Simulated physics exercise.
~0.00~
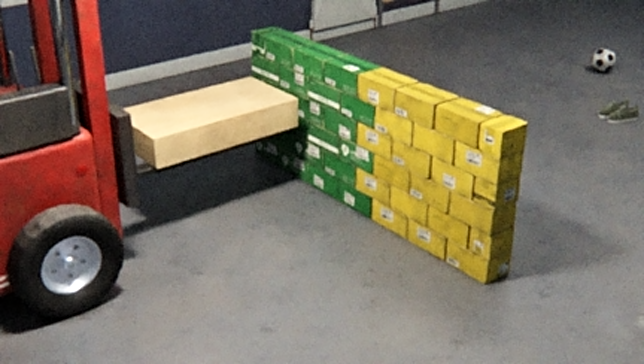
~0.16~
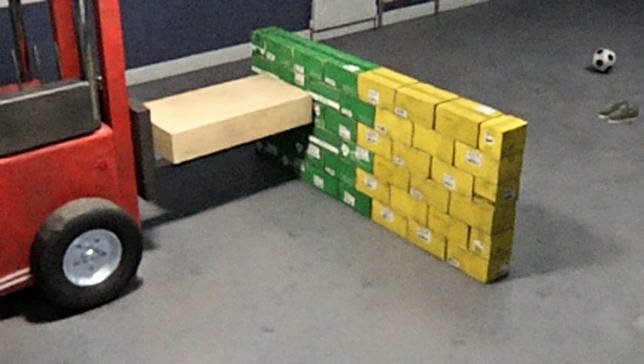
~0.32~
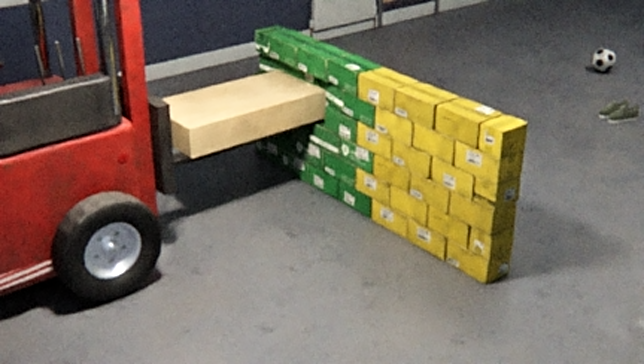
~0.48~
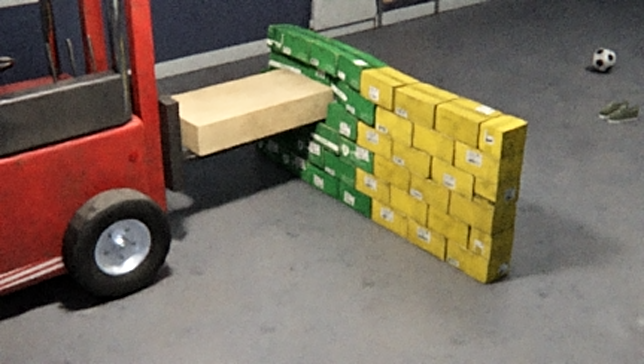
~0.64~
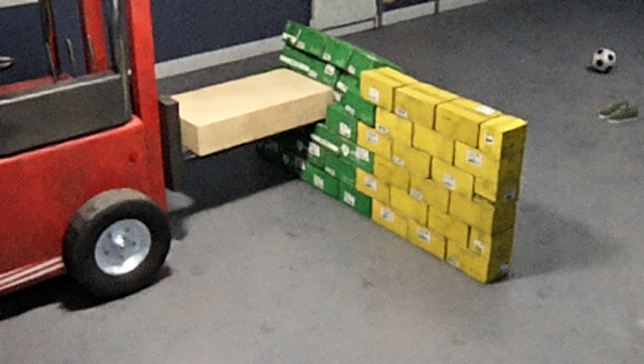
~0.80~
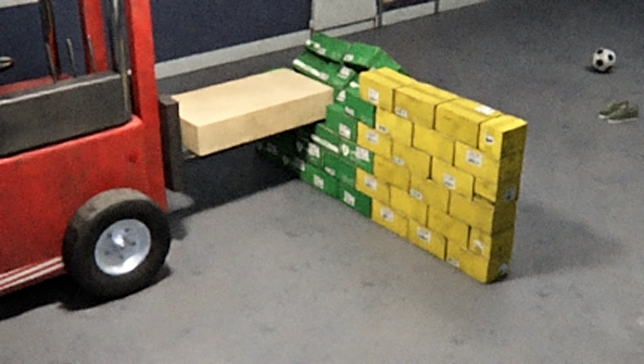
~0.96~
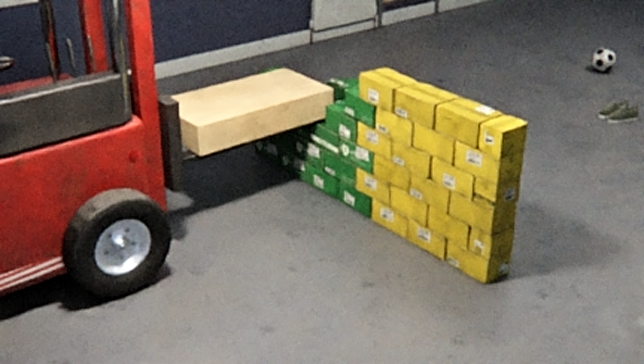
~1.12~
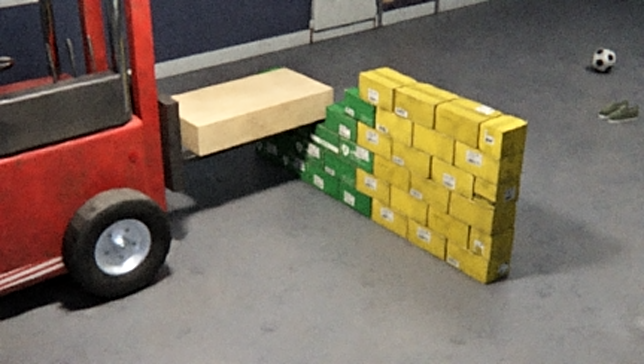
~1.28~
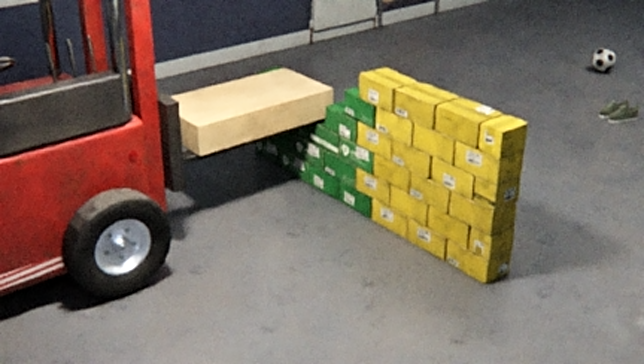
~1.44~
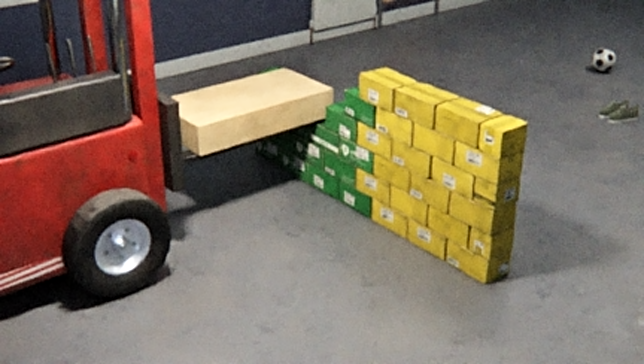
A red forklift stands at the left of a grey-floored indoor space, seen from slightly above by a still camera, carrying a pale wooden block at its front. Before it a brick-like wall of labelled parcels, green on the left and yellow on the right, runs toward the viewer, with a football and shoes lying far off. The forklift rolls right and pushes the block into the upper green parcels. It stops, while the upper green section leans away, tips over and drops behind the wall. The lower green parcels remain in a stepped slope, and the yellow section stands unmoved.
